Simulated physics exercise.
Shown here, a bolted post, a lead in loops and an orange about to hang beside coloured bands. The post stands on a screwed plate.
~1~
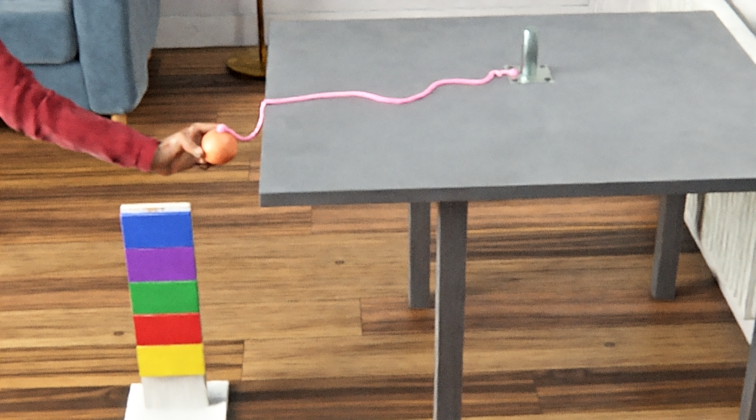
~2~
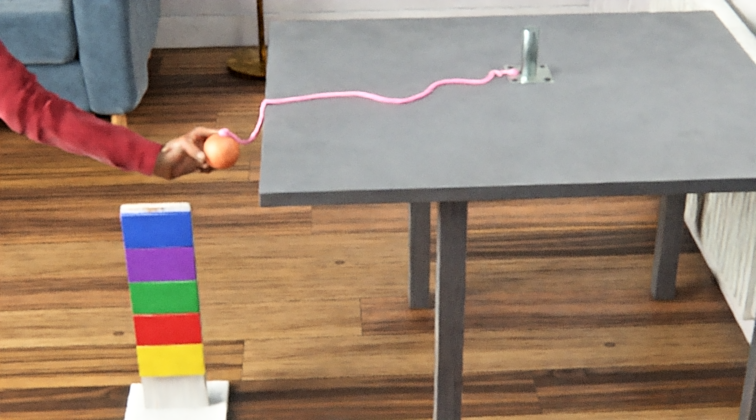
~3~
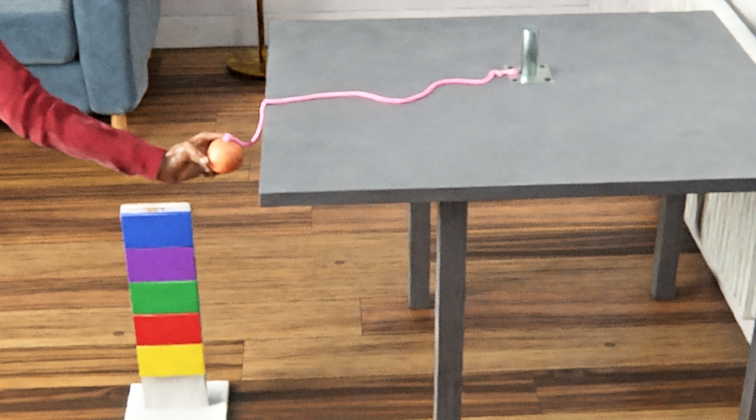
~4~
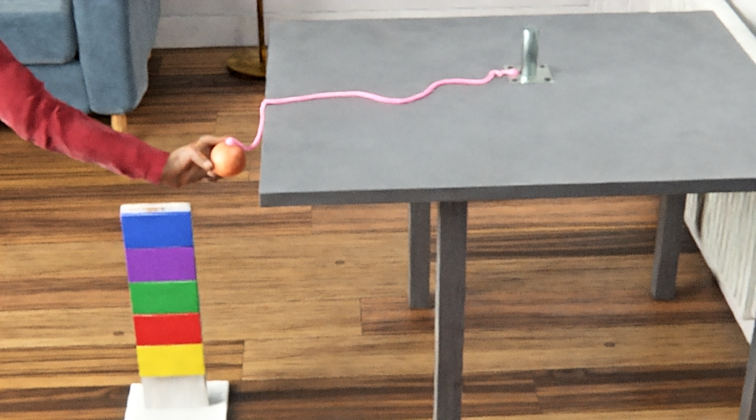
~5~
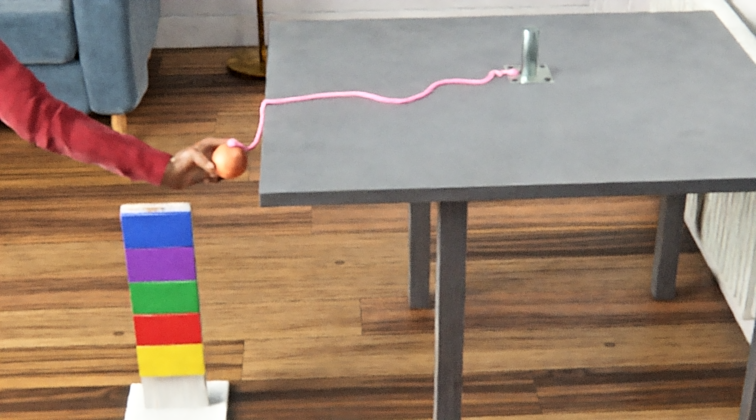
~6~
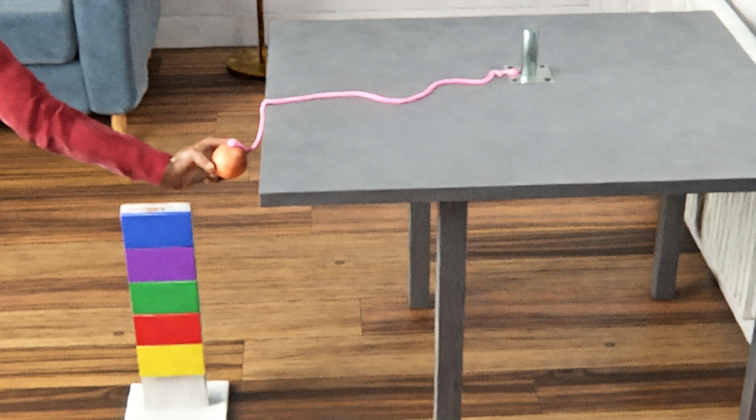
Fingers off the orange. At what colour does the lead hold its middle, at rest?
Its centre hangs level with the blue band.
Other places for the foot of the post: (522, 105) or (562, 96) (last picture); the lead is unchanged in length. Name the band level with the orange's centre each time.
Taking them in turn: Purple; blue.
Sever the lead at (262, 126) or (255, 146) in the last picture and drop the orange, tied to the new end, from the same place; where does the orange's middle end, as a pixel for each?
About (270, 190) and (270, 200).
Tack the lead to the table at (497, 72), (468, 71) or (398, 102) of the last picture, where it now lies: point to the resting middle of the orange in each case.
Near (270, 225), (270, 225) and (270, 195).
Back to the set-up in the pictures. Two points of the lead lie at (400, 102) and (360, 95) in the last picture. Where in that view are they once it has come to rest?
Near (358, 90) and (315, 95).
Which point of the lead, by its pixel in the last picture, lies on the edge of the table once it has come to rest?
Near (311, 98).
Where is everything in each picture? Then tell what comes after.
Orange (219, 147); blue (157, 232); purple (161, 265); green (164, 299); red (168, 331); yellow (171, 362), in the first picture.
Orange (222, 151); lead through (492, 73) (440, 84) (400, 102) (336, 95) (268, 105), in the second picture.
Orange (225, 156), in the third picture.
Orange (229, 160); lead through (492, 73) (440, 84) (400, 102) (336, 95) (268, 105), in the fourth picture.
Orange (230, 161), in the fifth picture.
Orange (230, 161); lead through (492, 73) (440, 84) (400, 102) (336, 95) (268, 105), in the sixth picture.
Early on, orange near (262, 217); level with blue.
Midway, orange near (276, 220); level with blue.
Finally, orange near (271, 226); level with blue. Its middle rests at the blue band.
